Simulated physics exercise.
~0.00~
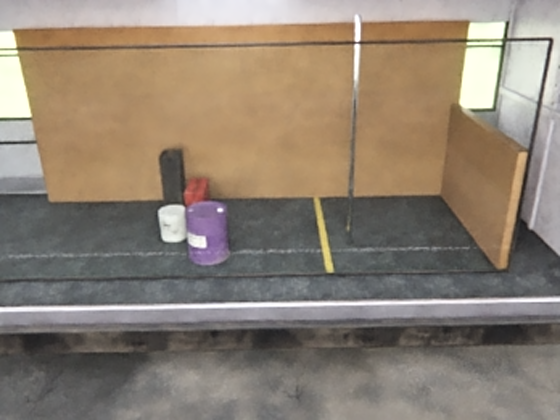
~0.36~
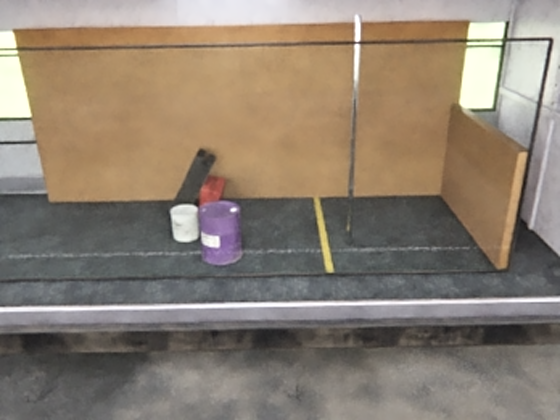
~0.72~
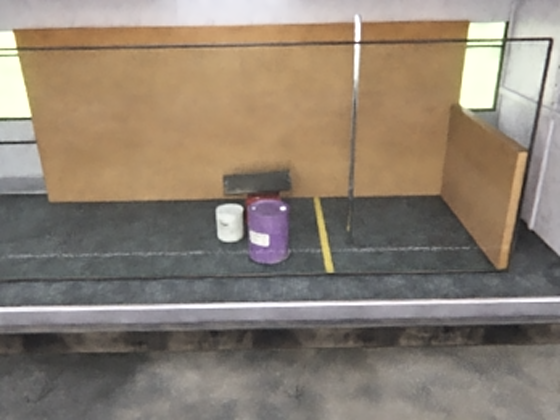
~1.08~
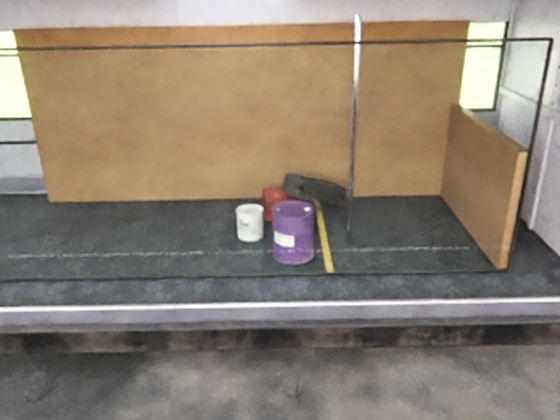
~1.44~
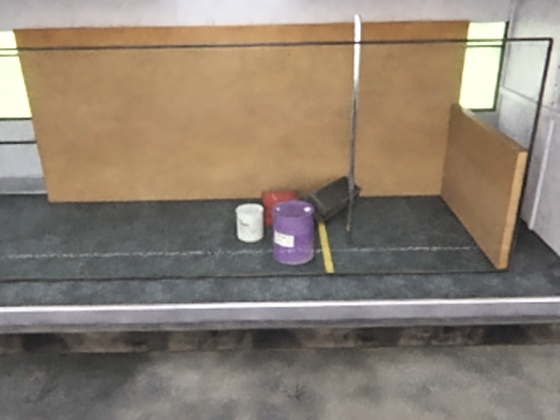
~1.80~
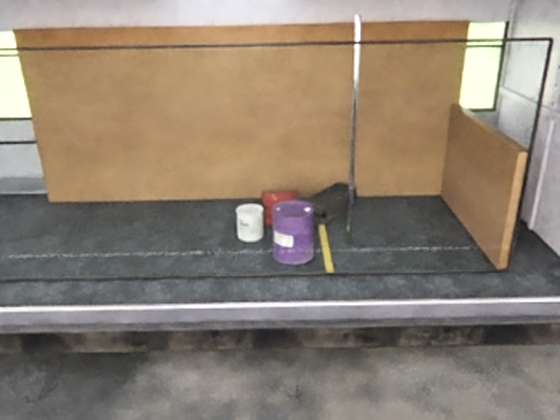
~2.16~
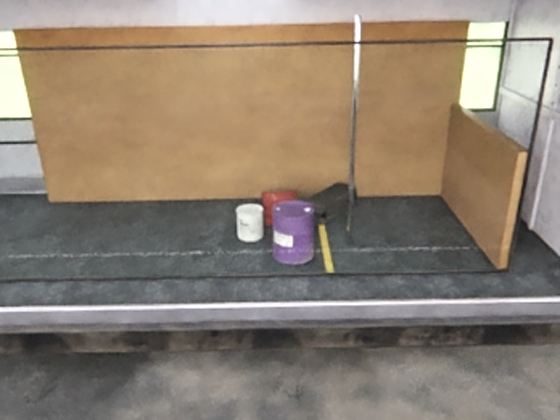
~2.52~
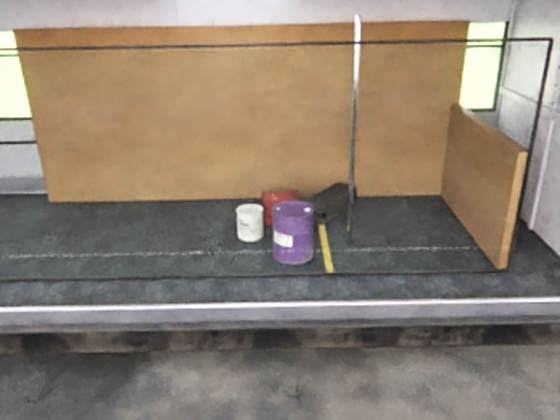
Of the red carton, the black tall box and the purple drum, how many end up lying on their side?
Two of them end up on their side, the red carton and the black tall box, while the purple drum stays upright.
